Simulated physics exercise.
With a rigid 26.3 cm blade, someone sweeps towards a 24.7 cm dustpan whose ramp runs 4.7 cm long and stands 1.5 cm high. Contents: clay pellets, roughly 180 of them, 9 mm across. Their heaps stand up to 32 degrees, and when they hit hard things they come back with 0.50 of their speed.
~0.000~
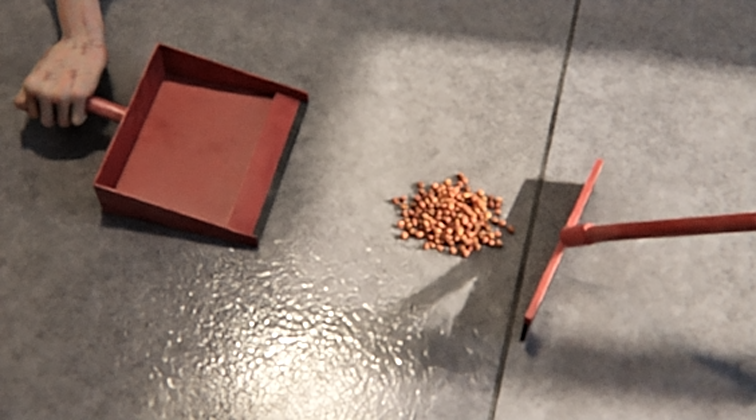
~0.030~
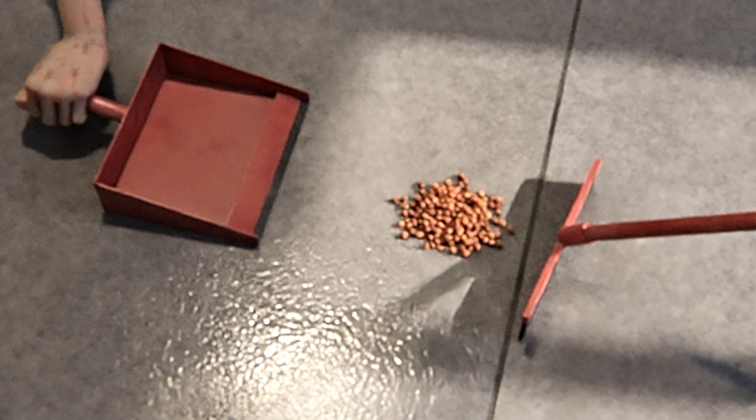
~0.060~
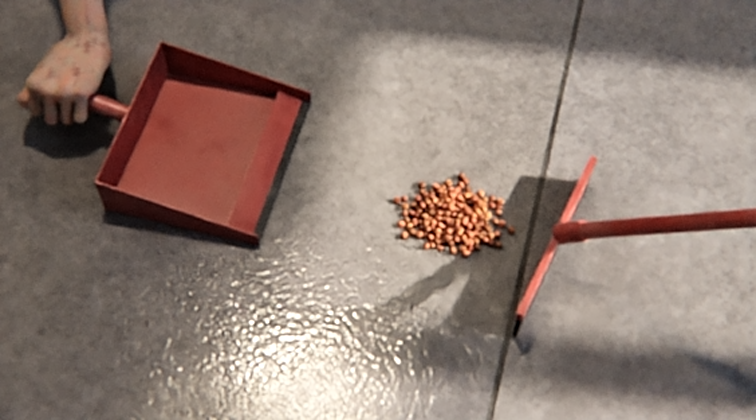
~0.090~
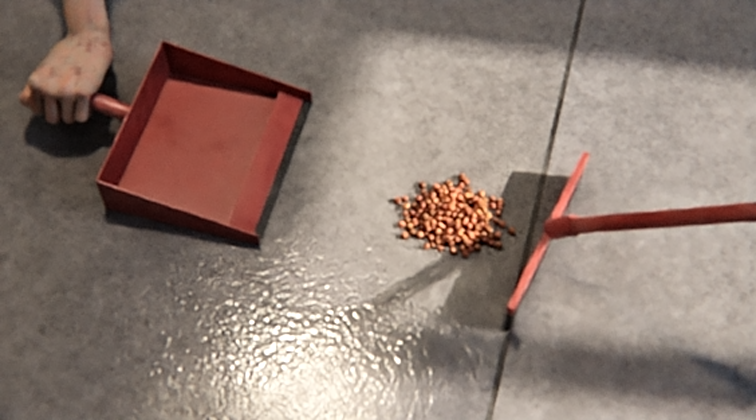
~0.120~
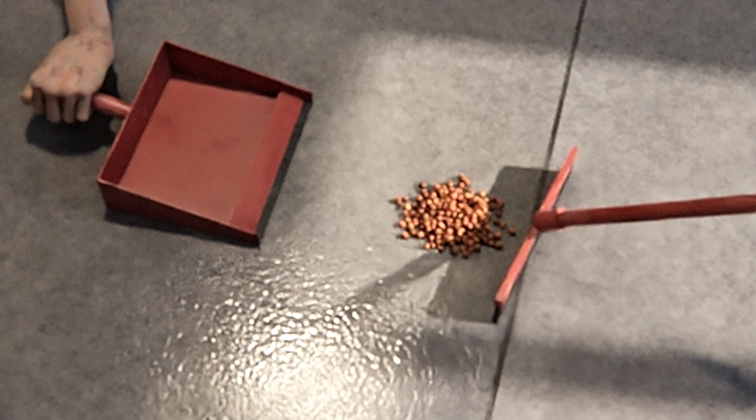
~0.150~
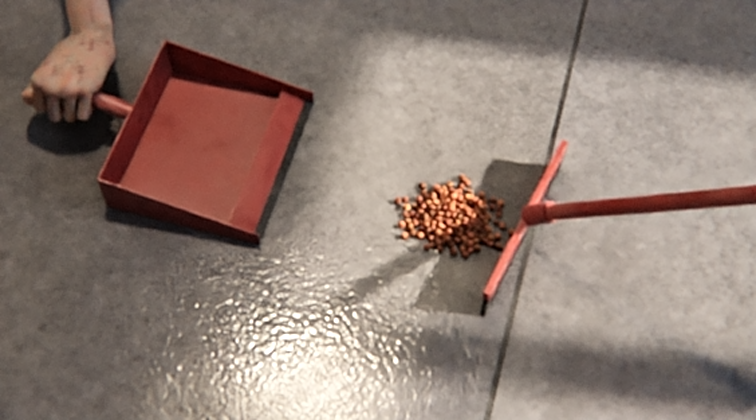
A red long-handled blade slid slowly left across the gray floor, drawing close to a small heap of orange-brown pellets that stayed put, while a hand on the left held a red dustpan nearly still.
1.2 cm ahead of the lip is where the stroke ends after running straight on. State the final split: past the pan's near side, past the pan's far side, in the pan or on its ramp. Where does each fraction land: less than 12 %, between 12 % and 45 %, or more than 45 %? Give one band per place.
My prediction: Past the pan's near side: A minor share, past the pan's far side: An intermediate share, in the pan or on its ramp: An intermediate share.
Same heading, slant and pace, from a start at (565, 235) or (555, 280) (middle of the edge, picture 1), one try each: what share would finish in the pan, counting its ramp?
The two tries give some 30 % and some 25 %.
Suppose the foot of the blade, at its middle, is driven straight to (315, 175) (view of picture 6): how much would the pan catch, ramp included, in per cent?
Close to 20 in a hundred.
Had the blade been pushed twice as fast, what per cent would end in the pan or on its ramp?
Then roughly 40 per cent.
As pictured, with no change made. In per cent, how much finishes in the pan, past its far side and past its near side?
Near: 0; far: 20; pan: 30 (percent).
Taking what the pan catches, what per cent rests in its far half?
About 100 %.
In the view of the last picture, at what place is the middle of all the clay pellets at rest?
Roughly pixel (307, 127).
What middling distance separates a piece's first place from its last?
Roughly 26 cm.
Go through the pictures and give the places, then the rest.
In the first picture, blade from (528, 320) to (598, 166), moved 0.0 cm, 0 of the pieces shifted so far; middle of the pieces at (453, 216); pan at (196, 153).
In the second picture, blade from (526, 319) to (597, 166), moved 0.3 cm, 0 of the pieces shifted so far; middle of the pieces at (454, 216).
In the third picture, blade from (520, 316) to (592, 164), moved 1.1 cm, 0 of the pieces shifted so far; middle of the pieces at (454, 216).
In the fourth picture, blade from (511, 310) to (584, 159), moved 2.4 cm, 0 of the pieces shifted so far; middle of the pieces at (455, 216).
In the fifth picture, blade from (499, 303) to (574, 153), moved 4.2 cm, 0 of the pieces shifted so far; middle of the pieces at (455, 217).
In the sixth picture, blade from (487, 295) to (563, 148), moved 6.0 cm, 0 of the pieces shifted so far; middle of the pieces at (455, 217); pan at (201, 150). The blade's pace is about 0.60 m/s, heading 23 degrees away from the viewer's side.
Then, at 0.42 s, middle of the blade 19 cm from the lip; 0 % over the lip, far side 0 %, near side 0 %.
Then, at 0.60 s, middle of the blade 9 cm from the lip; 0 % over the lip, far side 10 %, near side 0 %.
Then, at 0.90 s, middle of the blade 4 cm from the lip; 30 % over the lip, far side 20 %, near side 0 %.
At rest (1.3 s), near side 0 %, far side 20 %, pan 30 %, in front of the lip or behind the blade 50 %.
